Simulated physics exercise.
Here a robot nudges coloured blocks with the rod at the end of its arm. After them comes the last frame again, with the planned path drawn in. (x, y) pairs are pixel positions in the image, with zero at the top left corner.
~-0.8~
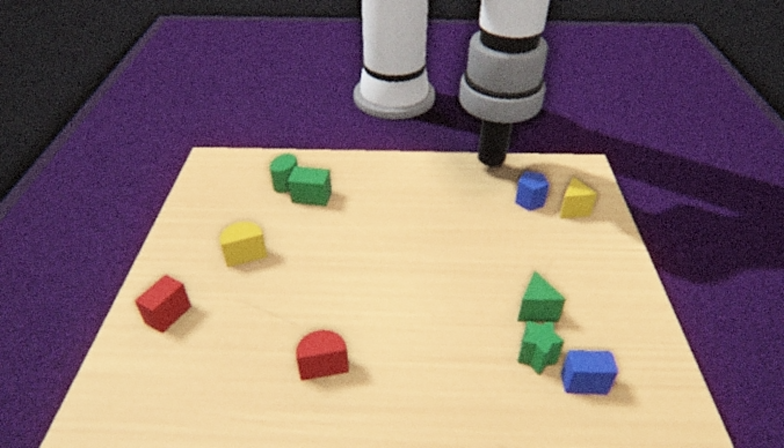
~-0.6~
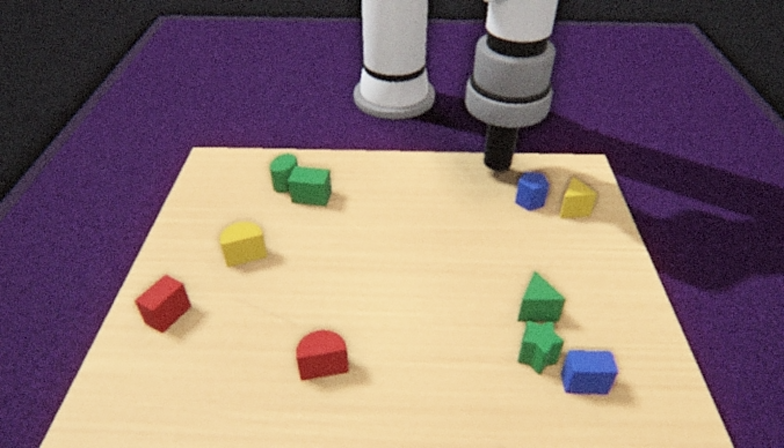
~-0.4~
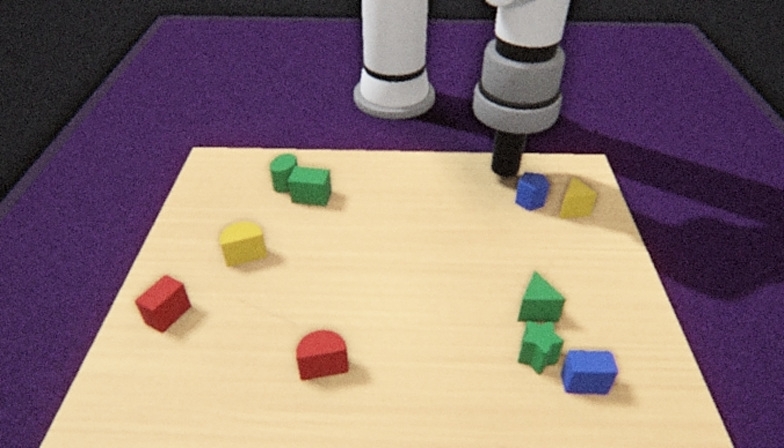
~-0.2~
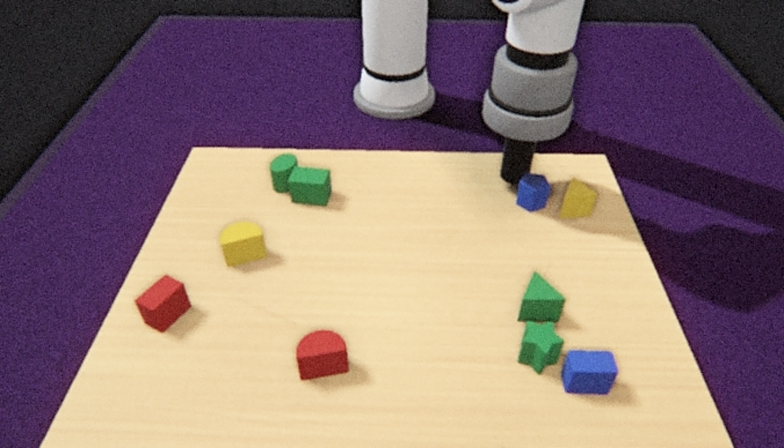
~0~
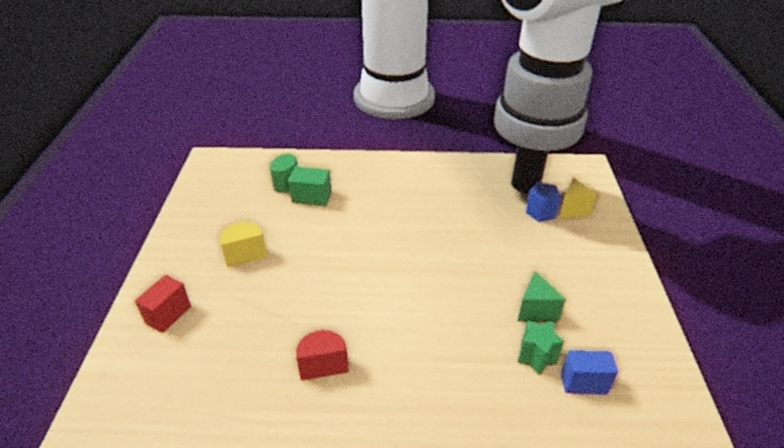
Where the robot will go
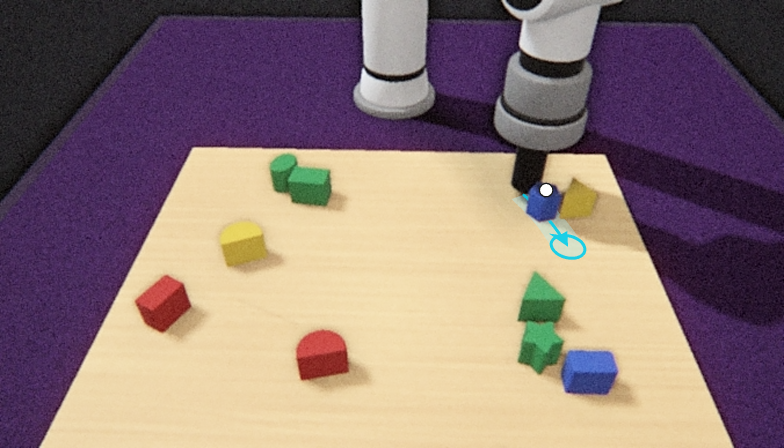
In the video, a robot arm's black rod moves right and slightly toward the viewer over a board of coloured blocks, then nudges a small blue block a short way toward a yellow three-sided block while the others stay still.
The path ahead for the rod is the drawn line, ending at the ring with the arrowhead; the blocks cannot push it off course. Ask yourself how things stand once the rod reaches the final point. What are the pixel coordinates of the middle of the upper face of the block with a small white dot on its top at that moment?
Its top middle: (580, 245).
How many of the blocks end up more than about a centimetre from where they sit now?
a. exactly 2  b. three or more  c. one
My answer is option c.
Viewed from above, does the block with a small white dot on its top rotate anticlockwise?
Going by the path, no.
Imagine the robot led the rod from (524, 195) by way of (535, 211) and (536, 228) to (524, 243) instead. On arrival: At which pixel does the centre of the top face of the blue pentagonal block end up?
The point I'd pick in the picture is (568, 224).
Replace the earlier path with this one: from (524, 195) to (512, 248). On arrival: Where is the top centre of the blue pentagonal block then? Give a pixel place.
The point I'd pick in the picture is (553, 206).
Drawn move, from (524, 195) through (540, 210) and (555, 227) to (568, 247); the dot is on the blue pentagonal block.
The first path, step by step. One third of the way, rod (543, 201); blue pentagonal block (561, 208), turned 15° clockwise.
Two thirds of the way, rod (558, 218); blue pentagonal block (572, 226), turned 35° clockwise.
At the end, rod (571, 236); blue pentagonal block (580, 245), turned 60° clockwise; yellow three-sided block still.
